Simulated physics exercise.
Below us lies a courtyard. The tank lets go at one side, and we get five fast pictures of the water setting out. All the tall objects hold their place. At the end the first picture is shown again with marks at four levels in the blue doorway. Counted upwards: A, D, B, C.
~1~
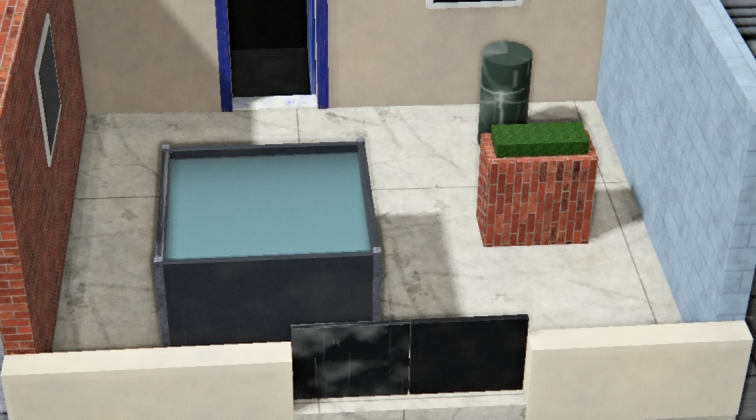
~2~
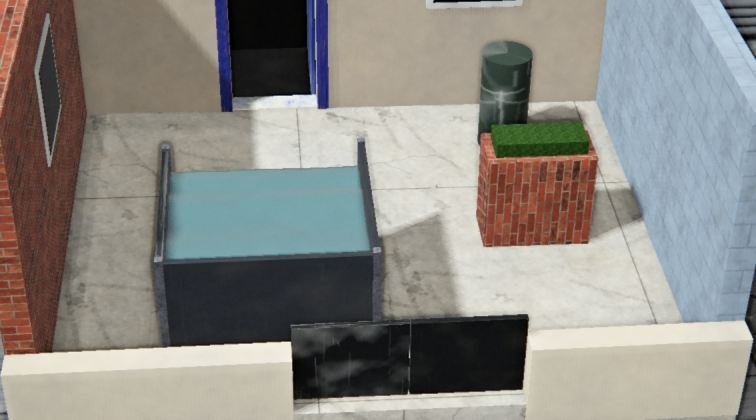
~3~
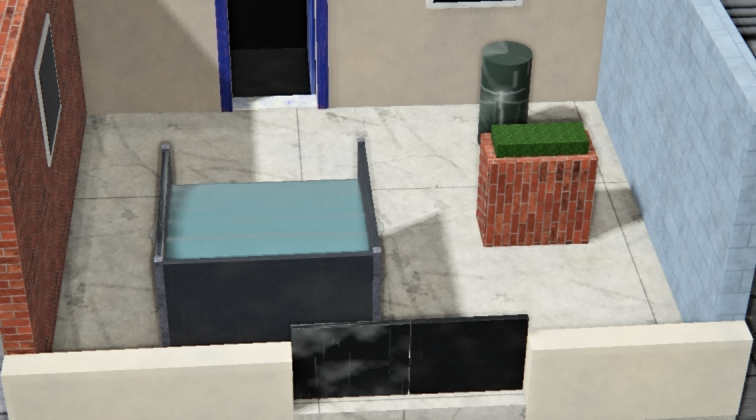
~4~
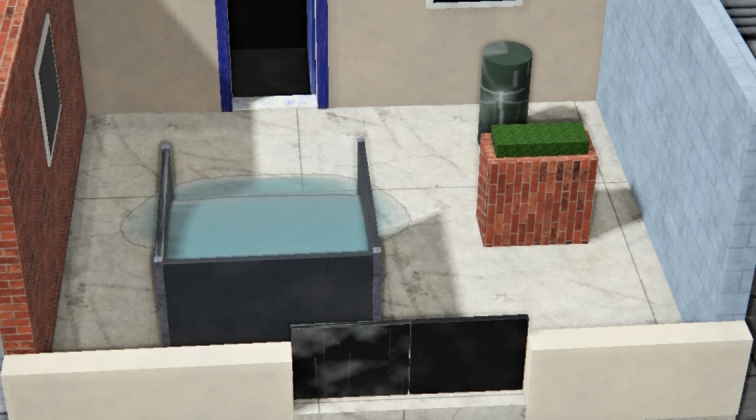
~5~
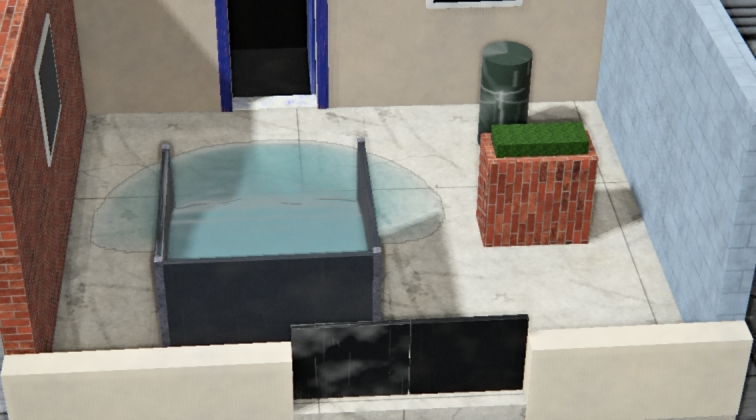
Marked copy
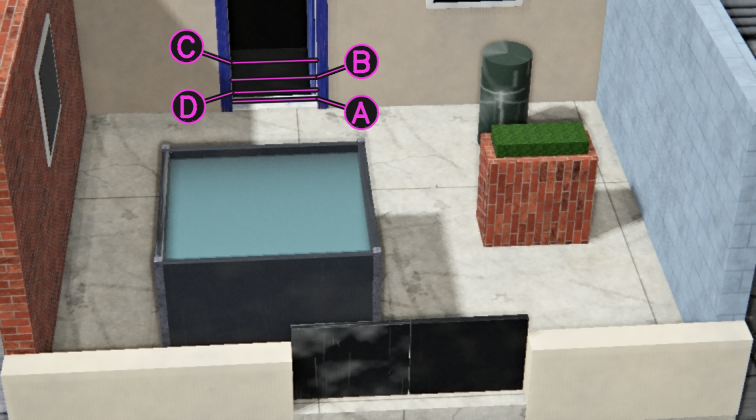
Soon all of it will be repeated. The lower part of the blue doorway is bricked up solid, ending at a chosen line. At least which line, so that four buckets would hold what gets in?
The limit is C.
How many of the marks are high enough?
One of the four.
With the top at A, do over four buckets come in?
Yes.
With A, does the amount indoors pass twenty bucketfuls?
Yes, clearly.
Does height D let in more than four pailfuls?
Yes, it does.
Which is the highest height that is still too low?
That would be B.
In magenta, A at (275, 100); B at (274, 78); C at (273, 61); D at (274, 91); from the bottom up A, D, B, C.
Choosing A, dozens of bucketfuls pour in.
Choosing B, about 12 bucketfuls get in.
Choosing C, a splash gets over, under a bucket.
Choosing D, dozens of bucketfuls pour in.
